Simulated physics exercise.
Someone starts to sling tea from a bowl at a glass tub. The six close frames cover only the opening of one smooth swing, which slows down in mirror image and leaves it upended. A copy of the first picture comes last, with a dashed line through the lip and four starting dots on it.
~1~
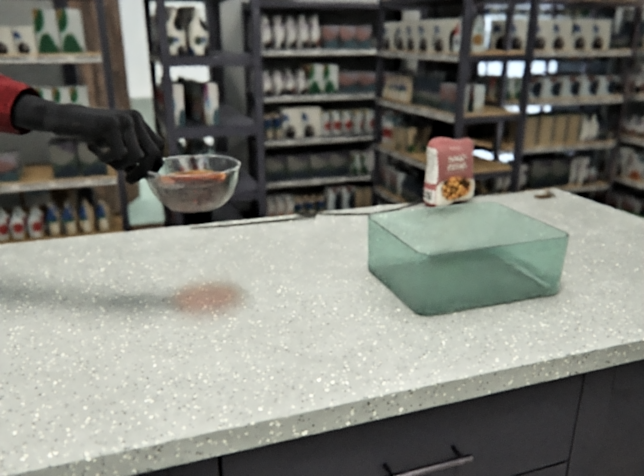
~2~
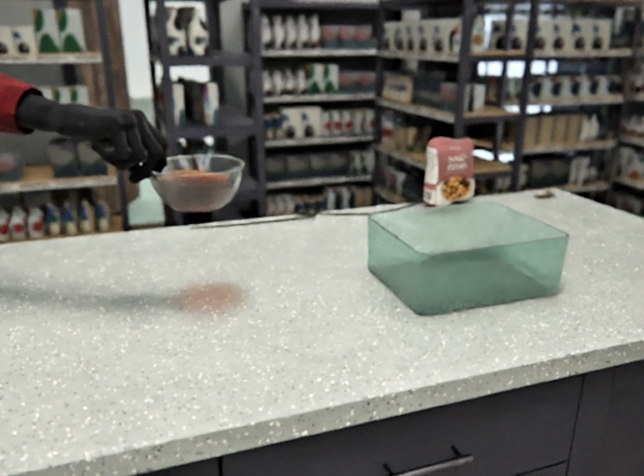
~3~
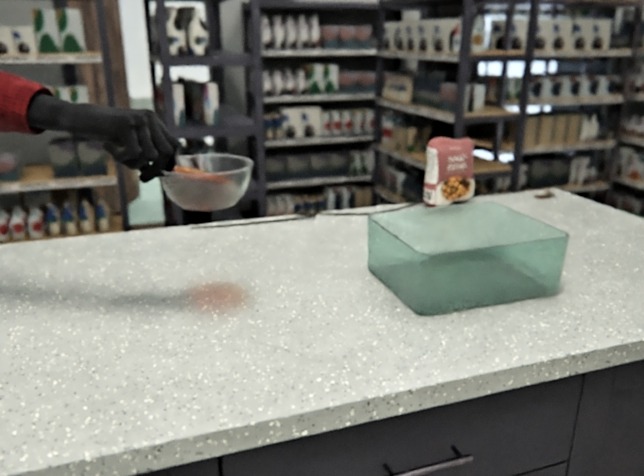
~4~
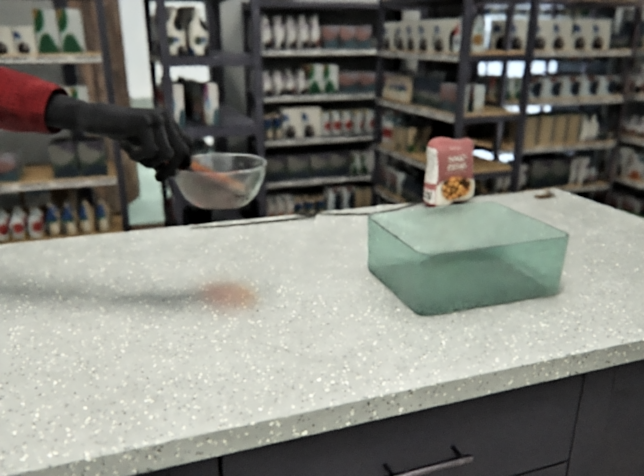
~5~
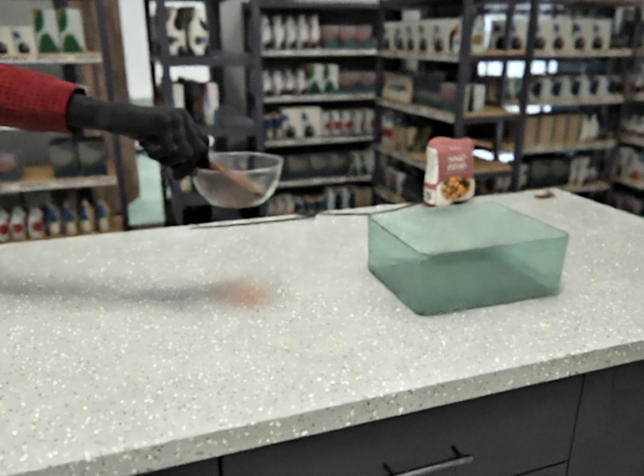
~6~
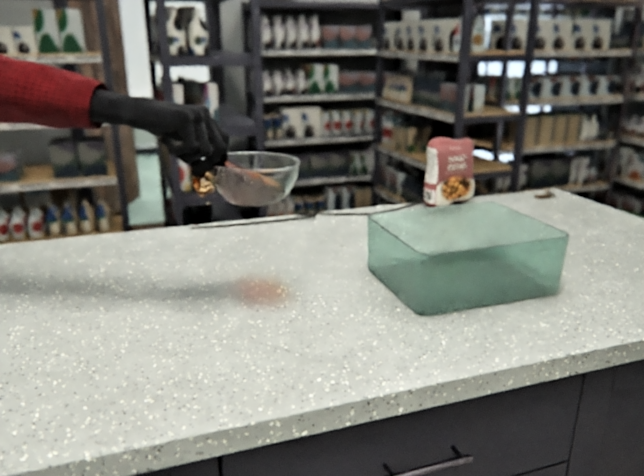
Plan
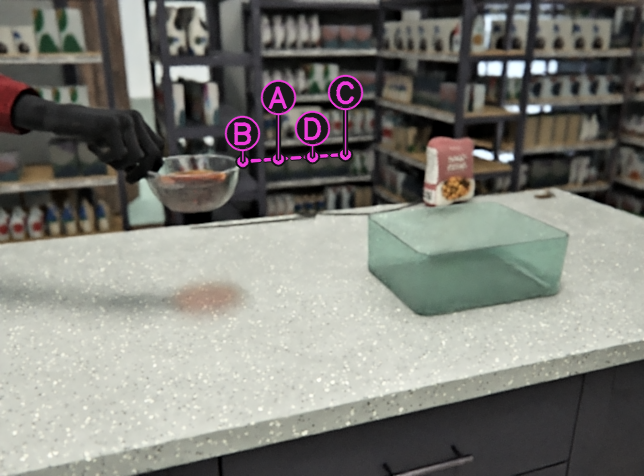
A black-gloved hand in a red sleeve held a small clear bowl above a speckled white counter and moved it gradually right, toward a green glass tub, as reddish contents slipped over its left rim.
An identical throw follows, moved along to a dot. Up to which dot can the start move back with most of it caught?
A is the one.
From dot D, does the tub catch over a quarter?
Yes.
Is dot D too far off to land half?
No, that is safe.
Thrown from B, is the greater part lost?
Yes, it does.
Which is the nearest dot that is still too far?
That is dot B.
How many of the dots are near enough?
Three of the four.
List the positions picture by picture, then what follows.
Upright, lip at (238, 161); tub from (414, 315) to (555, 291); nothing has left yet.
Upright, lip at (241, 161); nothing has left yet.
Upright, lip at (250, 160); nothing has left yet.
Upright, lip at (264, 160); tea is over the rim, down to (169, 166).
Upright, lip at (279, 158); tea is over the rim, down to (187, 179).
Upright, lip at (297, 159); tea is over the rim, down to (208, 204).
On the marked copy, A at (278, 159); B at (242, 161); C at (345, 154); D at (312, 156).
With A, about 69 % lands in the tub, 27 % falls short and 4 % goes beside or beyond.
With B, about 30 % lands in the tub, 66 % falls short and 3 % goes beside or beyond.
With C, about 87 % lands in the tub, 9 % falls short and 4 % goes beside or beyond.
With D, about 85 % lands in the tub, 9 % falls short and 6 % goes beside or beyond.
